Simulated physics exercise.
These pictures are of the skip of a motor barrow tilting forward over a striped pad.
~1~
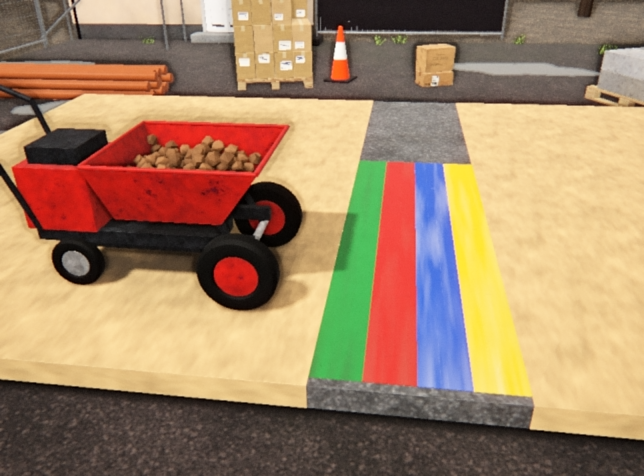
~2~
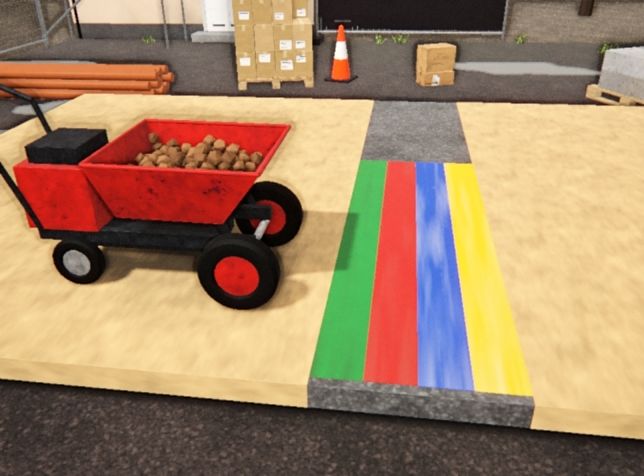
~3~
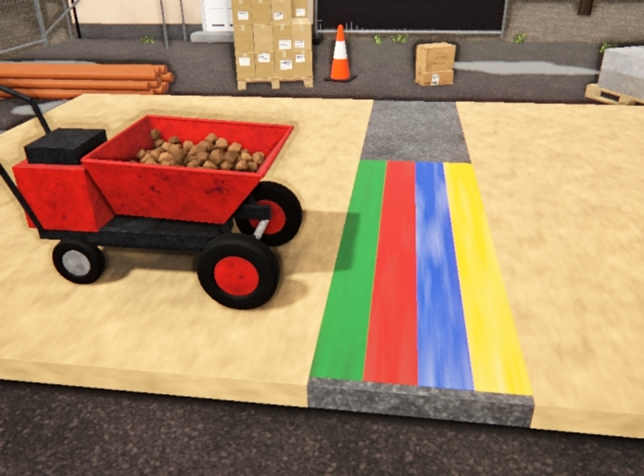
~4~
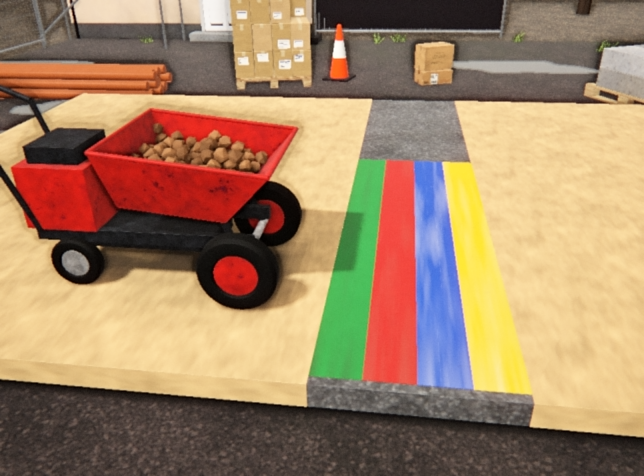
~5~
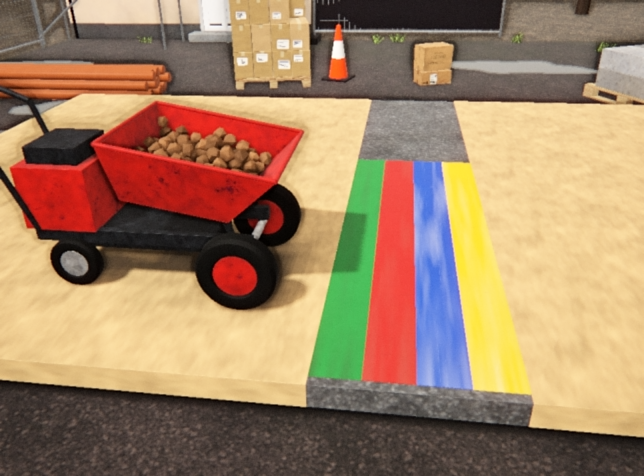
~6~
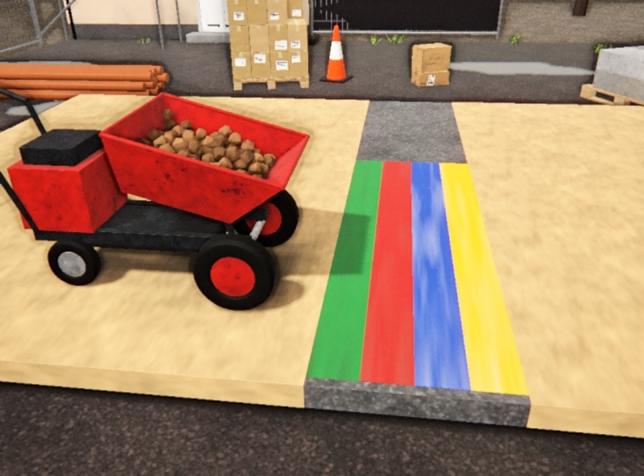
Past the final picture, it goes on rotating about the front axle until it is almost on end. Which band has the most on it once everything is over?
Red.
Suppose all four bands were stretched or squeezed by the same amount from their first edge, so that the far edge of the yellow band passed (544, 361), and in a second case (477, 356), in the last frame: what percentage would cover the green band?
30 % and 10 %, near enough.
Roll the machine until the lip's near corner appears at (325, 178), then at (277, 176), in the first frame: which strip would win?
The first case gives the strip in blue, the second gives red.
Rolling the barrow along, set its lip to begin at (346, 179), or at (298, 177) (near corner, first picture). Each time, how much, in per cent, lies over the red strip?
The first gives 0 %, the second 30 %.
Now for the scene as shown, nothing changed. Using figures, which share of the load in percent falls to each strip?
Percentages: Green 20, red 40, blue 25, yellow 5.
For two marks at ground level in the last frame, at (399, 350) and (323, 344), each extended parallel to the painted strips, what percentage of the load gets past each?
Roughly 40 and 90 percent.
Soon, skip tipped steeply; all in the skip.
A while on, skip tipped right over; most in the skip; a stray few over the green strip; a small part over the red strip; a stray few over the blue strip; a stray few falling.
Towards the end, skip tipped right over; a small part in the skip; a small part over the green strip; about a third over the red strip; about a quarter over the blue strip; a small part over the yellow strip; a stray few off the paint.
Finally, skip tipped right over; a small part in the skip; about a quarter over the green strip; about a third over the red strip; about a quarter over the blue strip; a small part over the yellow strip; a small part off the paint.
